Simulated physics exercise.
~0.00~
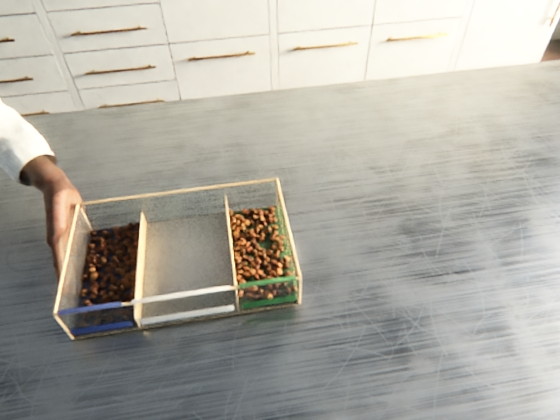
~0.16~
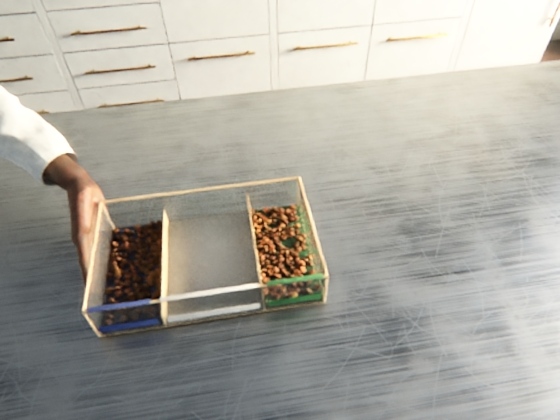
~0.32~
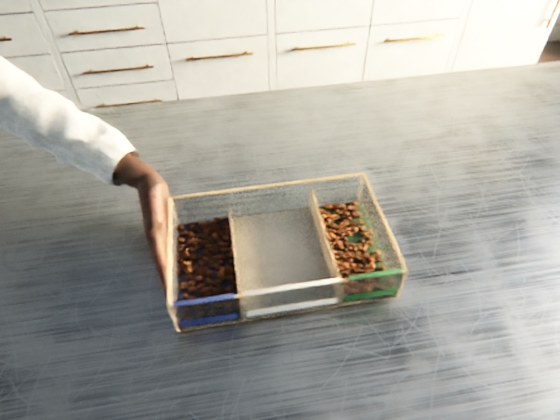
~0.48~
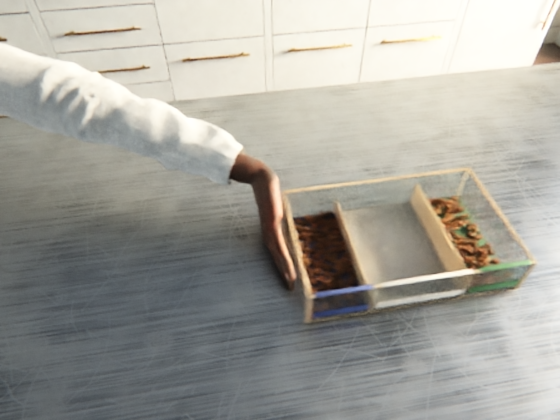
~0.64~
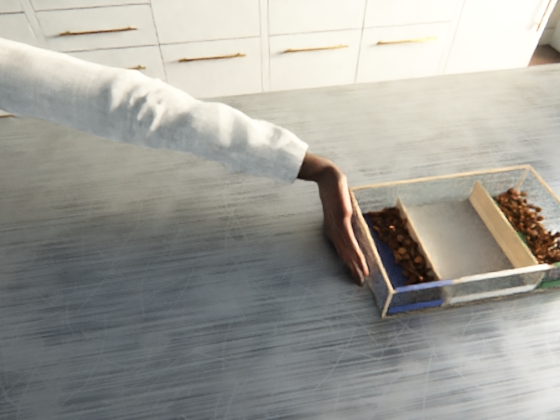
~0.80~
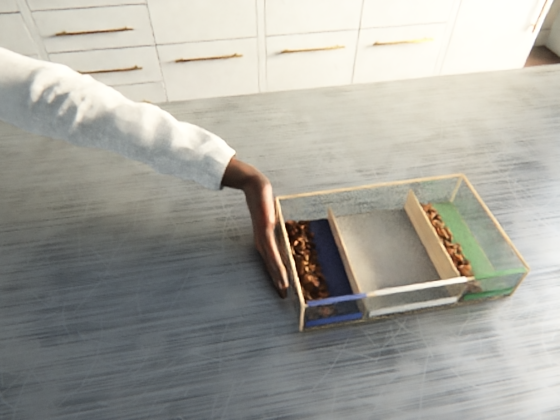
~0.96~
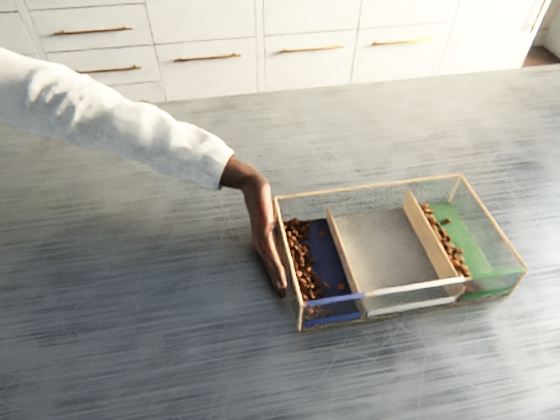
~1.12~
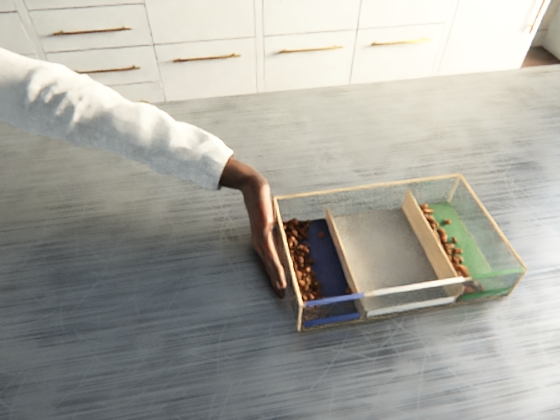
A hand pushed a clear-sided tray of brown kibble rightward across a gray counter, then it shifted back left a bit and stopped, with the kibble bunched toward the left of its blue and green sections and the middle one still empty.
